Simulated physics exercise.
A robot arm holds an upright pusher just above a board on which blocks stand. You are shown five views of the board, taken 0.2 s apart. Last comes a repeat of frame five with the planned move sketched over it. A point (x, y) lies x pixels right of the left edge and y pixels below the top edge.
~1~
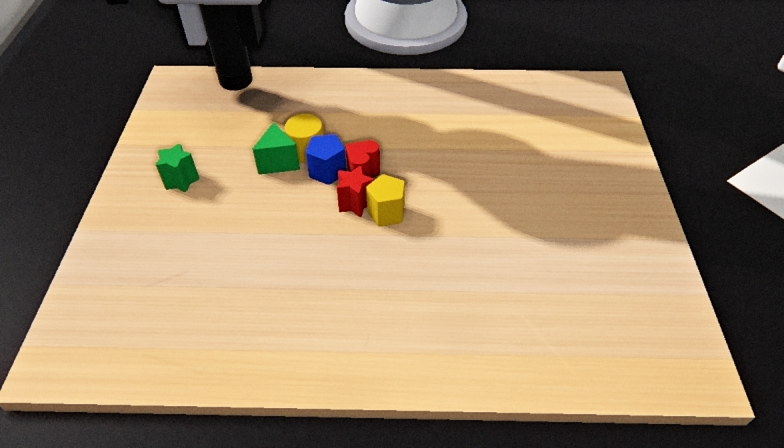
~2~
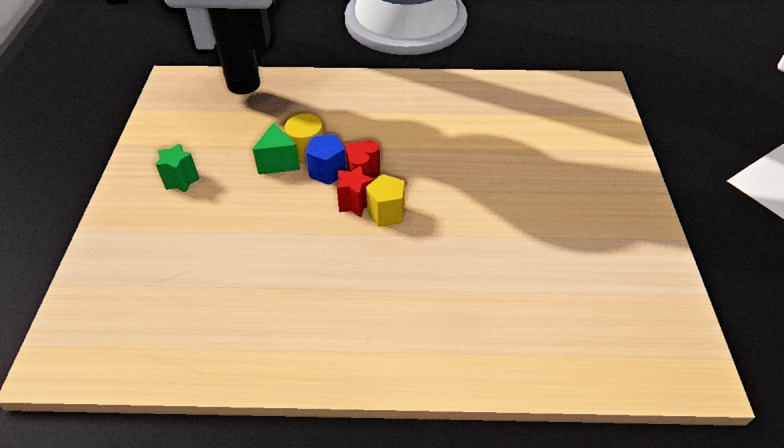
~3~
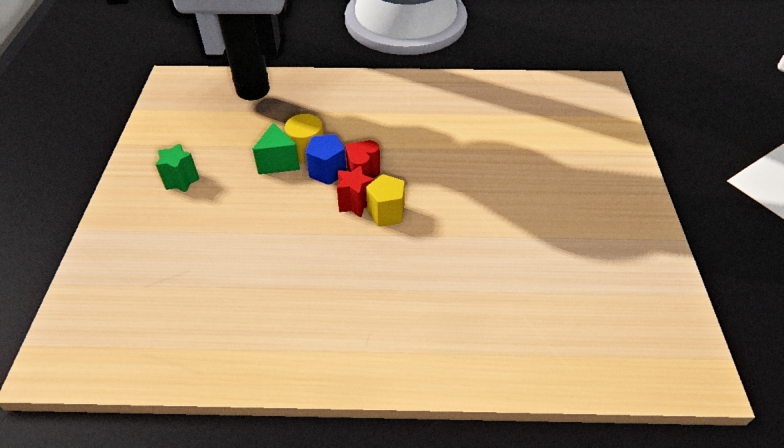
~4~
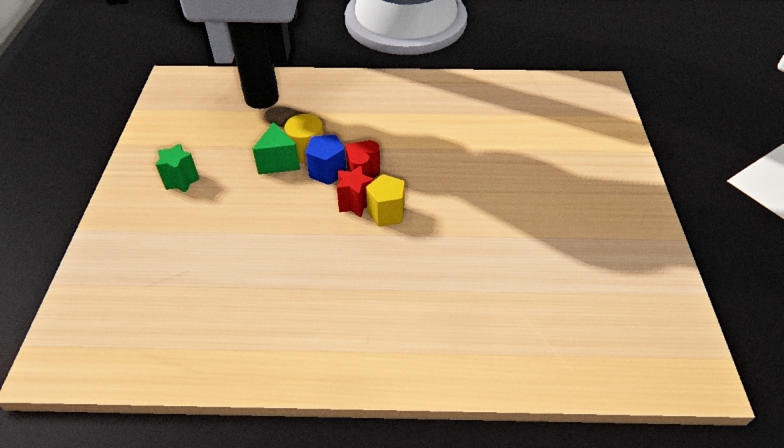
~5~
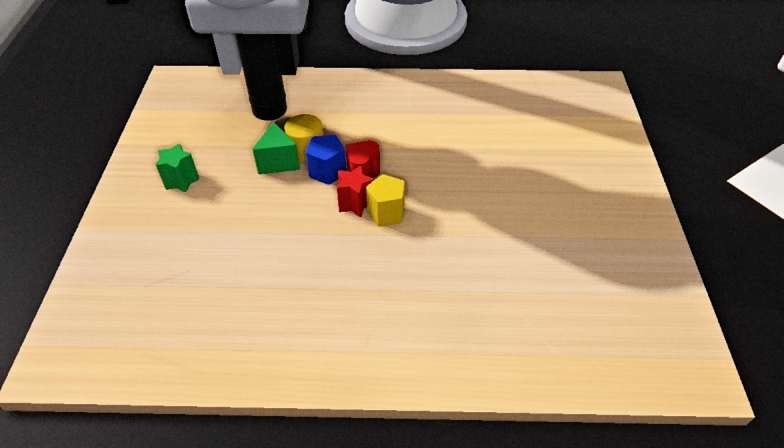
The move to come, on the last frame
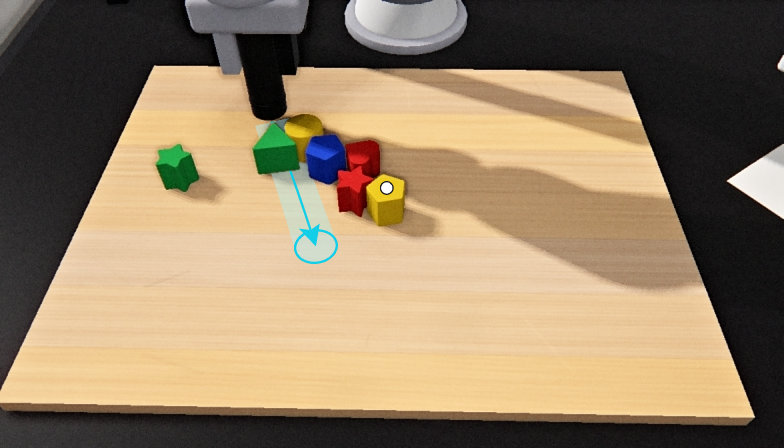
A robot arm's black pusher moved slowly right and toward the viewer across the back of a wooden board, coming close to the green triangle and yellow round block, while all the colored blocks stayed still.
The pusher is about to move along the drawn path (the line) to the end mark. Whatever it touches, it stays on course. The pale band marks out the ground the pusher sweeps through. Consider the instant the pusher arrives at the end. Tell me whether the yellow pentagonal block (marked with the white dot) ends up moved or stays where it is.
At the end of the path, the yellow pentagonal block remains in its old spot.
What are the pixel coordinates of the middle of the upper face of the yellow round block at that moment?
At roughly (324, 137).
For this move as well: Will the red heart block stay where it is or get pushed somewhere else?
The red heart block will not stay where it is.
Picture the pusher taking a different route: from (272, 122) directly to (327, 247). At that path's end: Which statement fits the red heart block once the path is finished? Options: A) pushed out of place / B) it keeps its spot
I'll go with A - pushed out of place.
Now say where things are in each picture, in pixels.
Lower end of the pusher (236, 82), tops of blocks, green triangle (274, 138), yellow round block (303, 125), blue pentagonal block (325, 146), red heart block (362, 150), yellow pentagonal block (387, 188), in the first picture.
Pusher (244, 86), blocks as before, in the second picture.
Pusher (253, 91), blocks as before, in the third picture.
Pusher (262, 99), blocks as before, in the fourth picture.
Pusher (270, 111), green triangle (274, 138), yellow round block (303, 125), blue pentagonal block (325, 146), red heart block (362, 150), yellow pentagonal block (387, 188), in the fifth picture.
The drawn path runs from (272, 122) to (316, 246); the dot is on the yellow pentagonal block.
The first path, step by step. One third of the way, pusher (284, 147); green triangle (274, 163), turned 20° clockwise; yellow round block (319, 136); blue pentagonal block (341, 154), turned 35° clockwise; red heart block (374, 153), turned 15° clockwise.
Two thirds of the way, pusher (299, 189); green triangle (268, 192), turned 120° clockwise; yellow round block (324, 137); blue pentagonal block (347, 155), turned 45° clockwise; red heart block (382, 156).
At the end, pusher (314, 235); green triangle (265, 197), turned 135° clockwise; yellow round block (324, 137); blue pentagonal block (347, 155), turned 45° clockwise; red heart block (382, 156); yellow pentagonal block not moved.
